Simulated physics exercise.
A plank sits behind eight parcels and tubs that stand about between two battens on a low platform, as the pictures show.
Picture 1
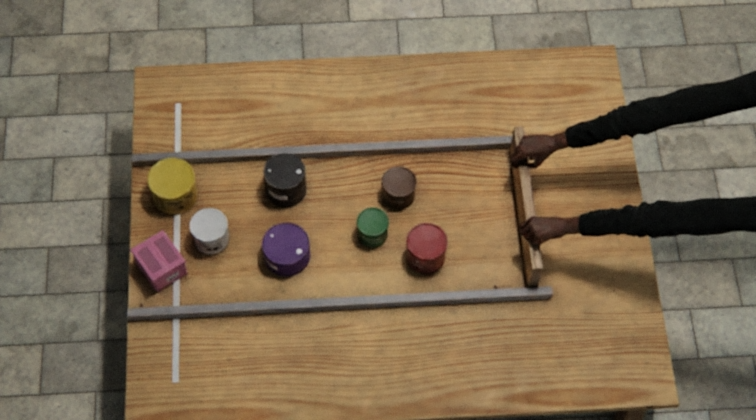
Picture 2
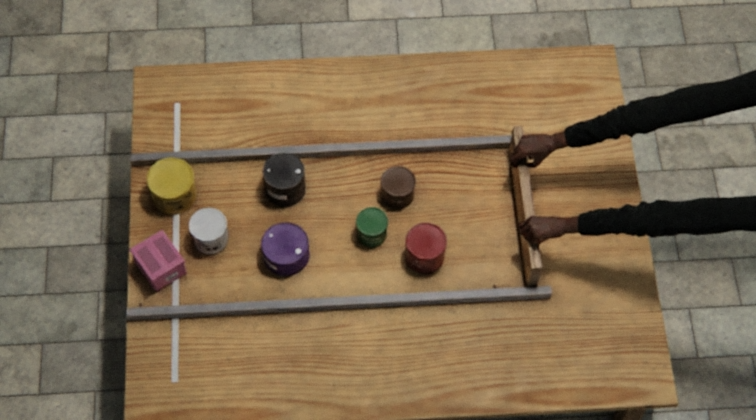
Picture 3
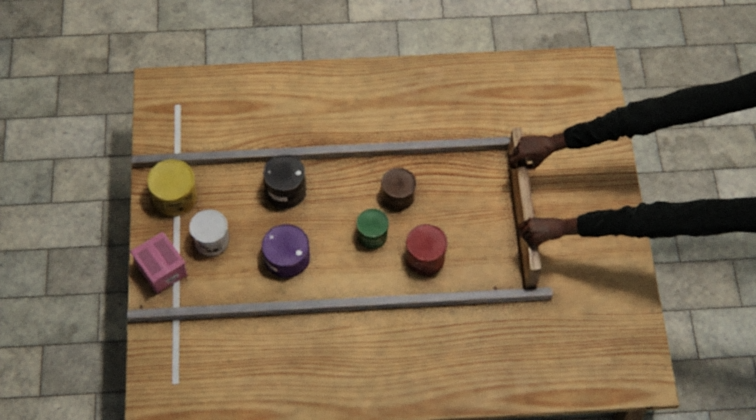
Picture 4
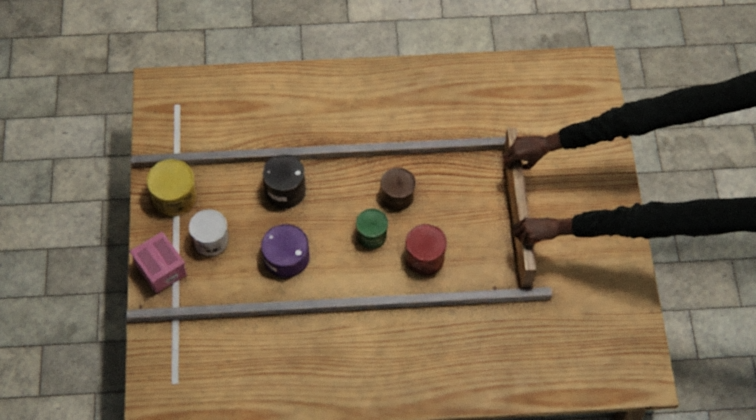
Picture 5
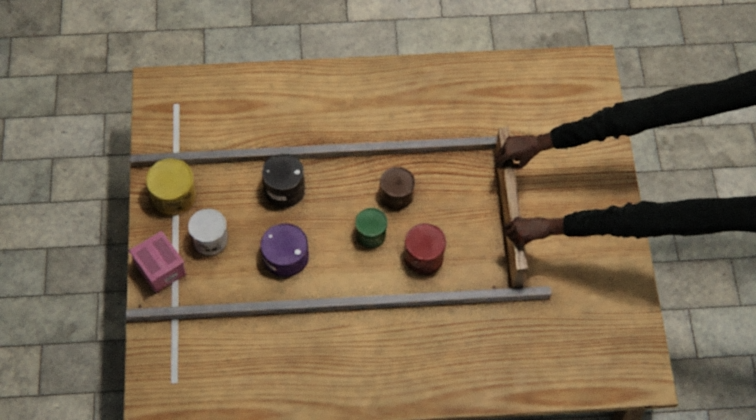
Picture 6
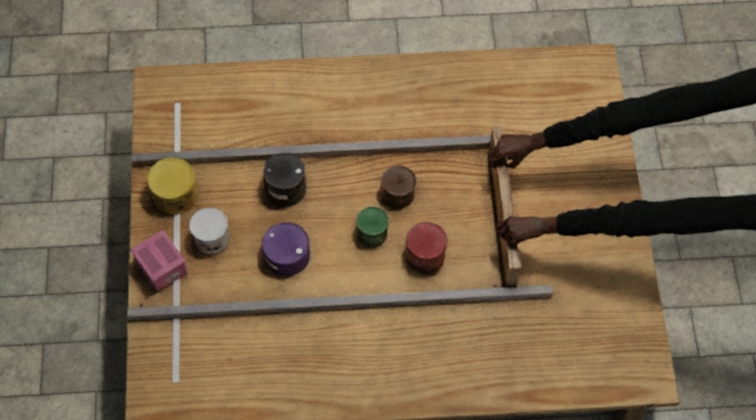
On a wooden tabletop, two dark-sleeved hands sliding a plank slightly left between battens, the coloured tubs and pink tote staying still.
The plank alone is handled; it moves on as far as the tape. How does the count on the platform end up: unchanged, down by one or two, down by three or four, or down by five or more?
It ends down by three or four.
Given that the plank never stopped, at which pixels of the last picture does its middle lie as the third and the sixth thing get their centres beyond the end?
I'd say close to (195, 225), then close to (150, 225).
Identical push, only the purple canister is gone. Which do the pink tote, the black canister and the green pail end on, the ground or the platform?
Here's how it goes: The pink tote ends up down, the black canister is still up there, and the green pail is still up there.
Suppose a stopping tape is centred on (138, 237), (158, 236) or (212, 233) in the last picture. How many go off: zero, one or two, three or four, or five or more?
Place one: 5 or more; place two: Either three or four; place three: One to two.
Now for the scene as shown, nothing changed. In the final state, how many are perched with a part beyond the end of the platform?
That comes to 0 of them.
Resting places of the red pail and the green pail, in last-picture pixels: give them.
Same order as the question: First (155, 273), second (160, 238).
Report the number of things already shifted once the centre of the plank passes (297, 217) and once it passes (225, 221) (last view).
Up to then 6, and up to the other point 8.
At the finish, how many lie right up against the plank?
It's 4.
Soon after, none off yet; pink tote at rest near (160, 262); yellow pail at rest near (173, 187); white pail at rest near (210, 231).
After that, none off yet; pink tote at rest near (160, 262); yellow pail at rest near (173, 187); white pail displaced a little near (192, 227).
In the end, the number that fall off is three or four; gone, purple canister, white pail, yellow pail and pink tote.
